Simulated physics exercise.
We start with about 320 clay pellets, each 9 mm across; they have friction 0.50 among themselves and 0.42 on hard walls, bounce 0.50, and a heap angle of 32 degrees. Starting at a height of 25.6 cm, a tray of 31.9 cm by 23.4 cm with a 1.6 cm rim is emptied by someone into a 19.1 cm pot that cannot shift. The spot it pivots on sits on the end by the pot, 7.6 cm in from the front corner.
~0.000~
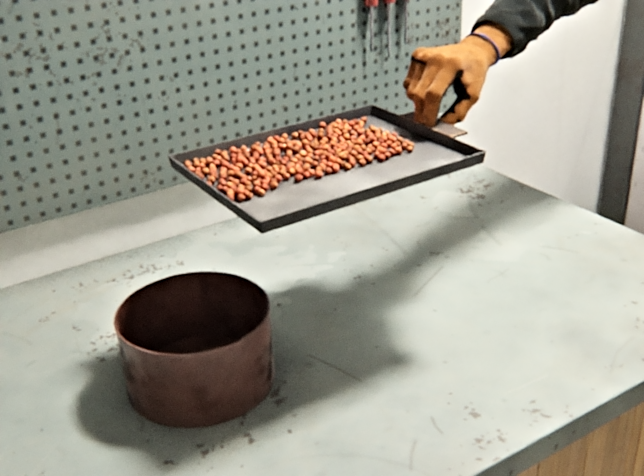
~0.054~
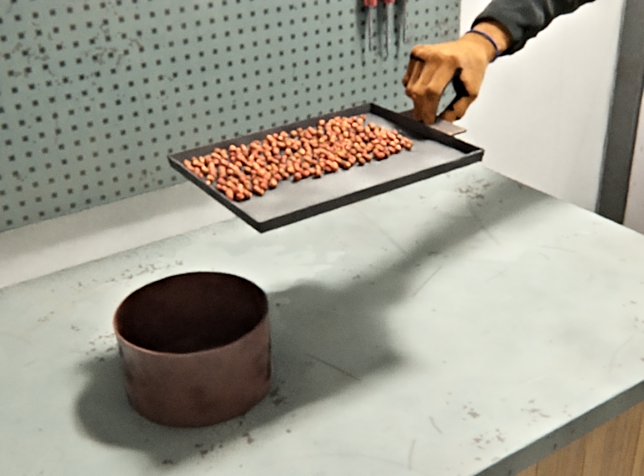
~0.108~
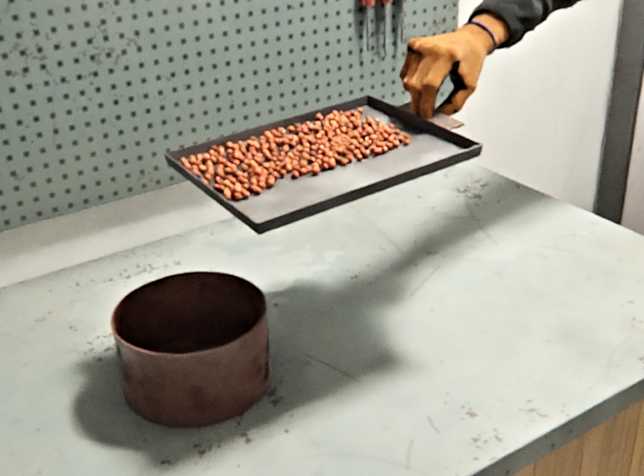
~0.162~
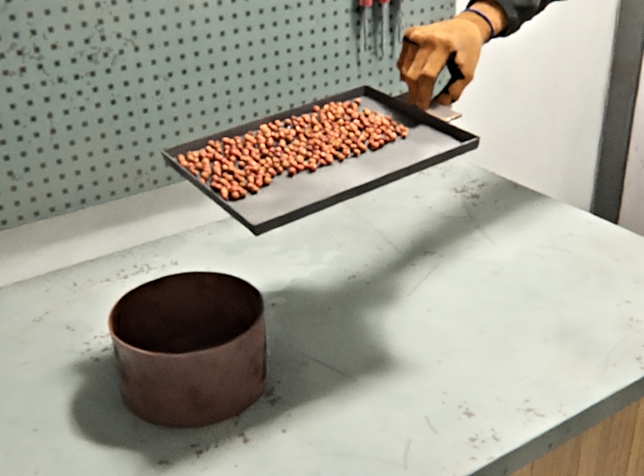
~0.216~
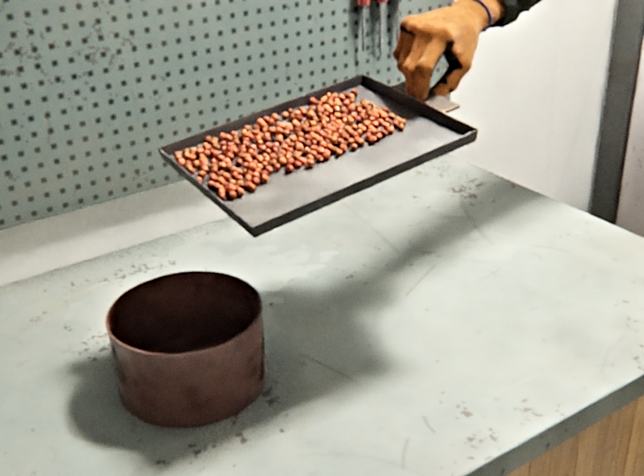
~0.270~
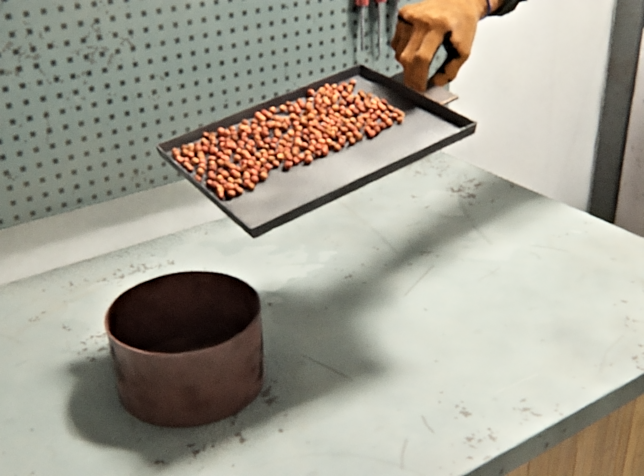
On a worn workbench by a pegboard, a gloved hand raising the right end of a tray of reddish-brown pellets beside a dark round pot.
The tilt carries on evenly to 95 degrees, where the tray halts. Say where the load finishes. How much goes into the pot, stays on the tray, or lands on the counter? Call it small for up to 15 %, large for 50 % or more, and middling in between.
Pot - middling, left on the tray - small, counter - large.
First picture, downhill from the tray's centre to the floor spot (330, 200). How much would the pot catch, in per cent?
I'd estimate about 5 %.
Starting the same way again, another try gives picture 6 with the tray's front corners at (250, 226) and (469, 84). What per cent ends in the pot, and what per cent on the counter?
Split: Pot = 60, counter = 40.
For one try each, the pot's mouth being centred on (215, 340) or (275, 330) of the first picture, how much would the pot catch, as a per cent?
First try about 90 per cent, second try about 80 per cent.
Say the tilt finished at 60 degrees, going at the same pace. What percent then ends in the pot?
That would give about 0 per cent.
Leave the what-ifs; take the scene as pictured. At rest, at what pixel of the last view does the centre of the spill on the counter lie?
Around (251, 442).
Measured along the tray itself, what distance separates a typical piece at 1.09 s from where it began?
Around 11 centimetres.
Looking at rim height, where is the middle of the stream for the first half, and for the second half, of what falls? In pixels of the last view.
First near (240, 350), then at (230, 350).
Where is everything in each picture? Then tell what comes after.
The first frame shows tray tilt 0 degrees, front corners at (261, 220) and (484, 151); middle of the pieces at (302, 154); pot at (193, 309).
The second frame shows tray tilt 1 degrees, front corners at (260, 221) and (483, 149); middle of the pieces at (301, 153).
The third frame shows tray tilt 2 degrees, front corners at (258, 222) and (481, 144); middle of the pieces at (299, 149).
The fourth frame shows tray tilt 5 degrees, front corners at (255, 224) and (478, 137), lowest corner left front; middle of the pieces at (296, 144).
The fifth frame shows tray tilt 8 degrees, front corners at (253, 225) and (476, 129), lowest corner left front; middle of the pieces at (293, 139).
The sixth frame shows tray tilt 10 degrees, front corners at (252, 227) and (475, 122), lowest corner left front; middle of the pieces at (291, 134); pot at (183, 309). The tray's pace is about 50 degrees a second.
After 1.09 s, tilt 50 degrees; the tray holds 100 %, the pot 0 %.
After 1.63 s, tilt 76 degrees; the tray holds 95 %, the pot 0 %.
After 2.23 s, tilt 95 degrees; the tray holds 15 %, the pot 5 %.
By 3.1 s all is still; pot 30 %, tray 0 %, counter 65 %.
